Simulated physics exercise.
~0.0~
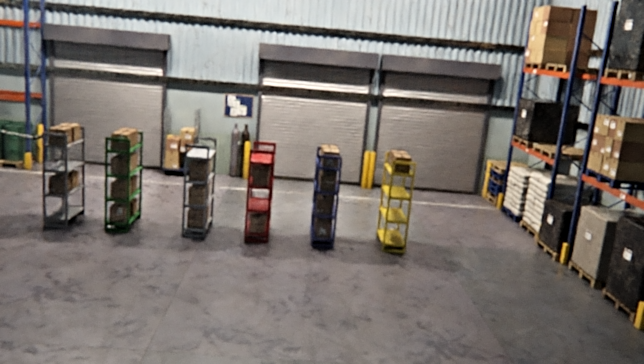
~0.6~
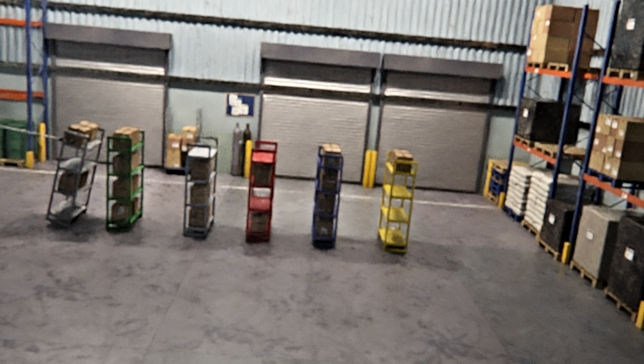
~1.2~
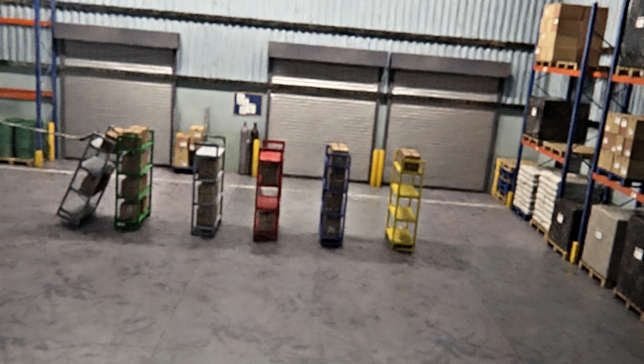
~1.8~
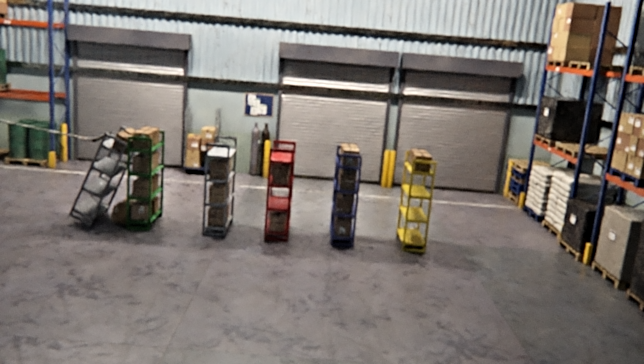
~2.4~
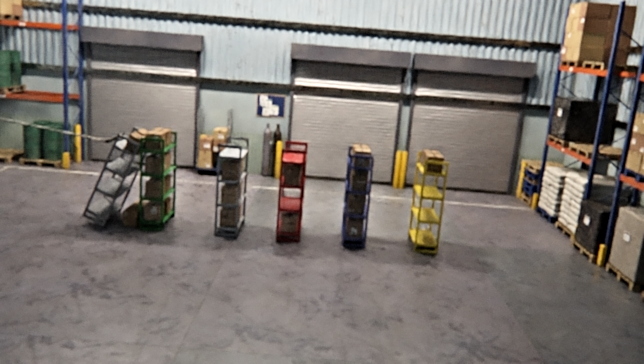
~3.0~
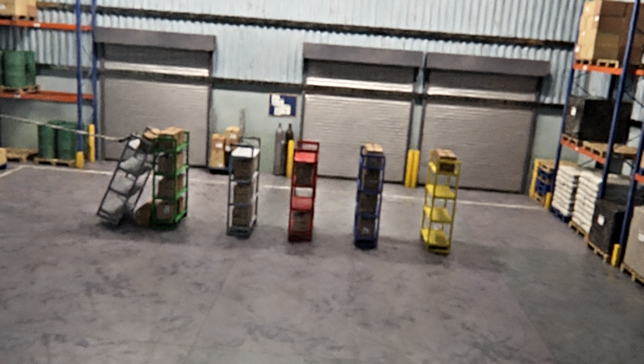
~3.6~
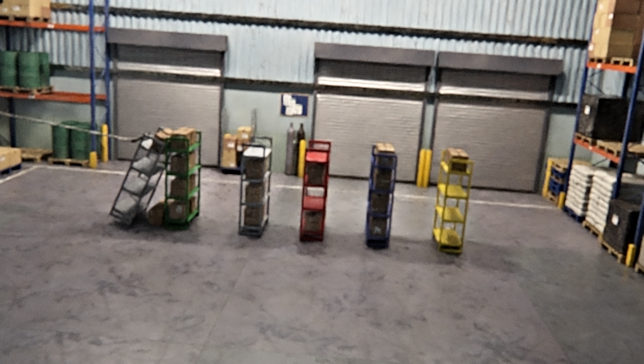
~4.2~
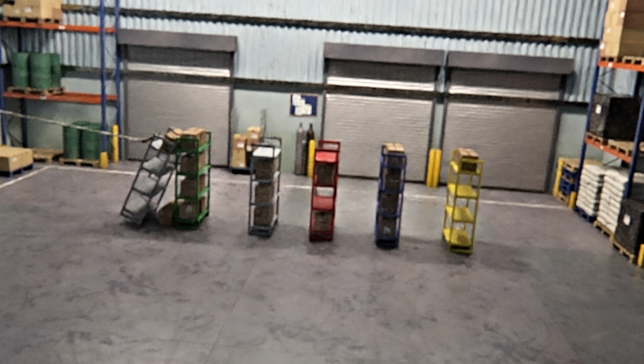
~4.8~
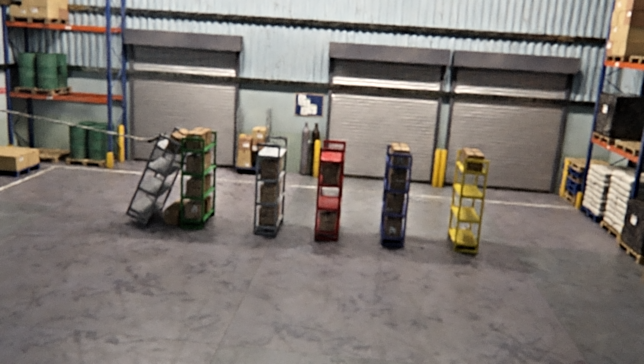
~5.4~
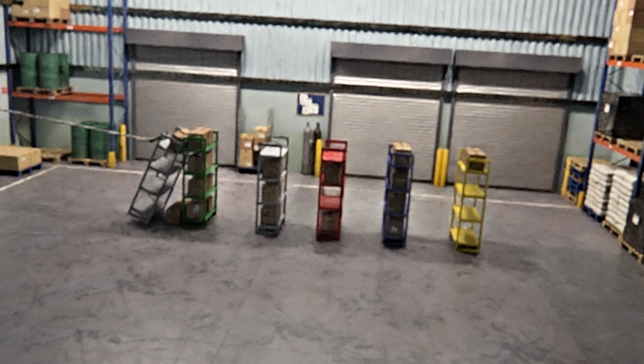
Six tall shelf racks loaded with cartons stand in a spaced row across a grey warehouse floor, seen from a raised viewpoint facing closed shutter doors. From left to right they are grey, green, pale grey, red, blue and yellow, with tall pallet racking on either side. A thin pole at the far left moves right, and the first grey rack tips right until it leans against its green neighbour. A couple of its cartons spill beside their bases. The view pans slowly left, and the grey rack stays propped while the other five remain upright.
